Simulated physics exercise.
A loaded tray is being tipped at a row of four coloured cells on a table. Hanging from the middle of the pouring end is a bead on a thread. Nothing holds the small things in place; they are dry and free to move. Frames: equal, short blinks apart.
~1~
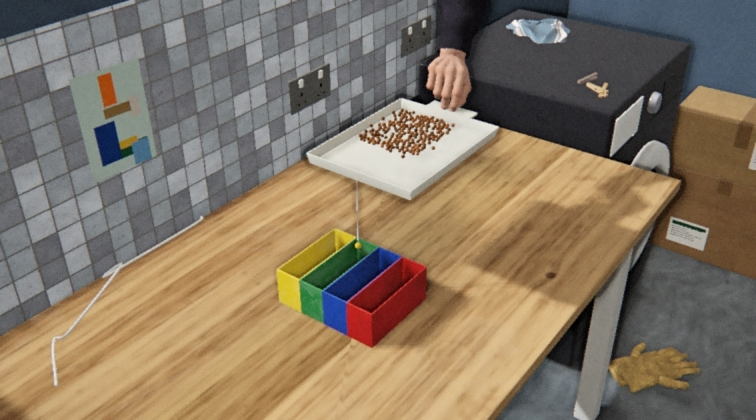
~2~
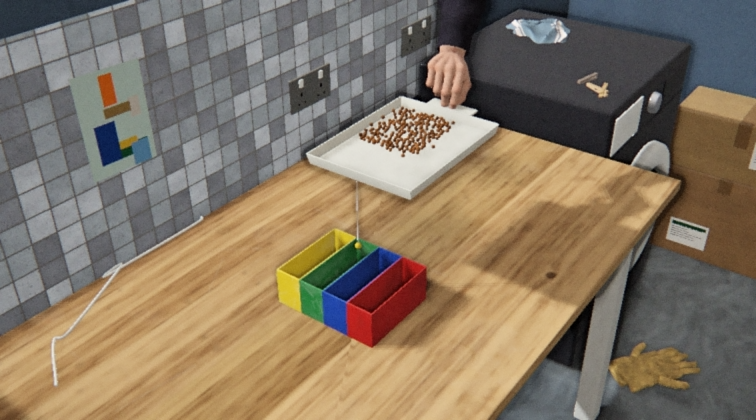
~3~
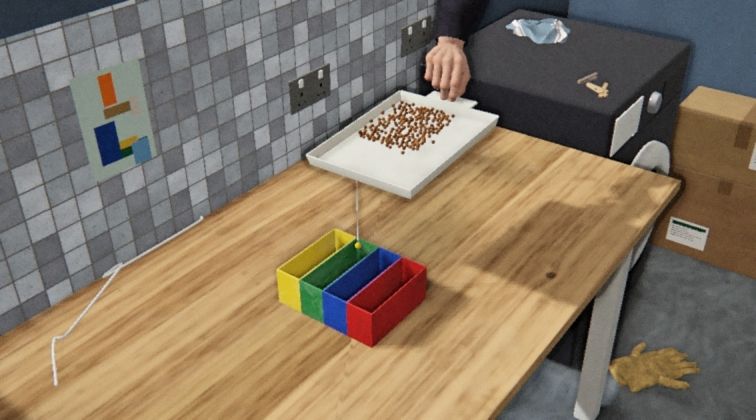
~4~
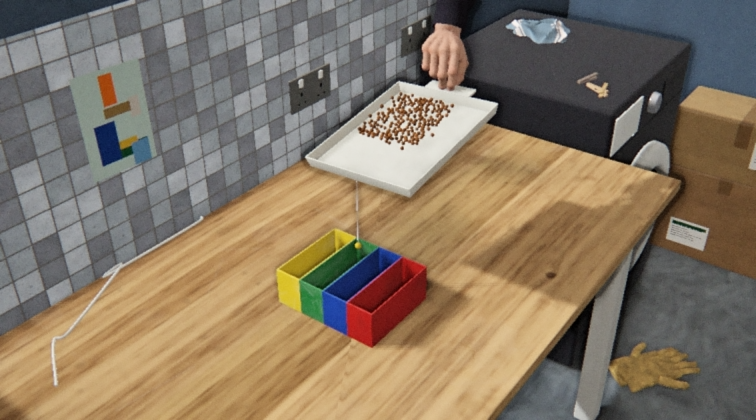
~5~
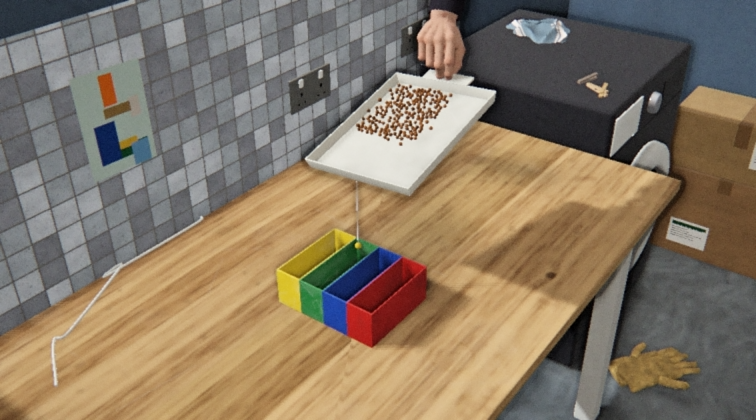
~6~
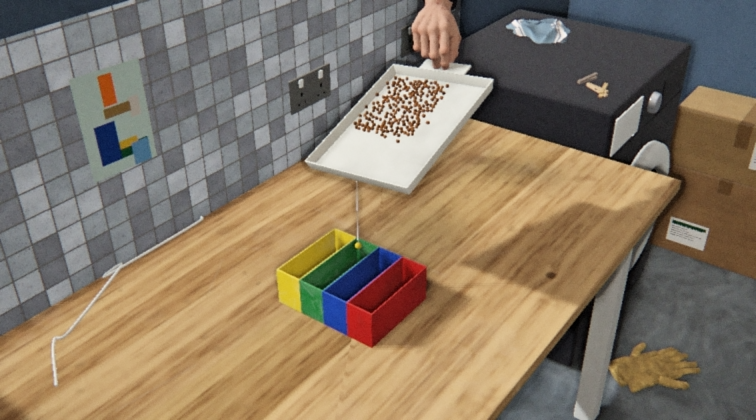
A white tray of small brown balls, held at its far edge by a hand in a dark sleeve, hovers above a wooden table against a grey tiled wall, seen from above at an angle. Beneath it, a bead hangs on a thread over joined yellow, green, blue and red cells. The hand raises the far edge, gradually steepening the tray toward its near left corner, while the camera stays still.
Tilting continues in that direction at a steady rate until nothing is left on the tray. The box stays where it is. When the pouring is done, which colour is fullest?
Fullest: The yellow cell.
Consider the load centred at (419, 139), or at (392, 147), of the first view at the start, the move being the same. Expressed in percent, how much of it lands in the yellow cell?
It would be 40 in a hundred, and then 40 in a hundred.
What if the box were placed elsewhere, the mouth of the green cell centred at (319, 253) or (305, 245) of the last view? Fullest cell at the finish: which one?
The yellow cell, then the cell in green.
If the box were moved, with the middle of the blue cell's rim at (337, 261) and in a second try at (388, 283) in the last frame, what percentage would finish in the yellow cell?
It would be near 40 per cent first and near 0 per cent second.
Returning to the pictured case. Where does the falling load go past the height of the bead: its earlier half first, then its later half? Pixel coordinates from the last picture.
First close to (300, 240), next close to (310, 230).
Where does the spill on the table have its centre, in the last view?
Somewhere near (279, 272), I think.
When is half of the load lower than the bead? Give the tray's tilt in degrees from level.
Angle: Approx. 110 degrees.
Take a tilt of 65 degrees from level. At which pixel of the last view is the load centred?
In the last view, the load is centred close to (322, 171).
Soon after the last picture, tray tipped steeply; about two thirds on the tray; a stray few in the yellow cell; about a third falling or outside the box.
A little later, tray tipped past a quarter turn; about a third on the tray; a small part in the yellow cell; a stray few in the green cell; about half falling or outside the box.
Later still, tray tipped past a quarter turn; about a third in the yellow cell; a stray few in the green cell; about two thirds falling or outside the box.
At rest, tray tipped past a quarter turn; about a third in the yellow cell; a stray few in the green cell; none in the red cell; none in the blue cell; about two thirds outside the box.
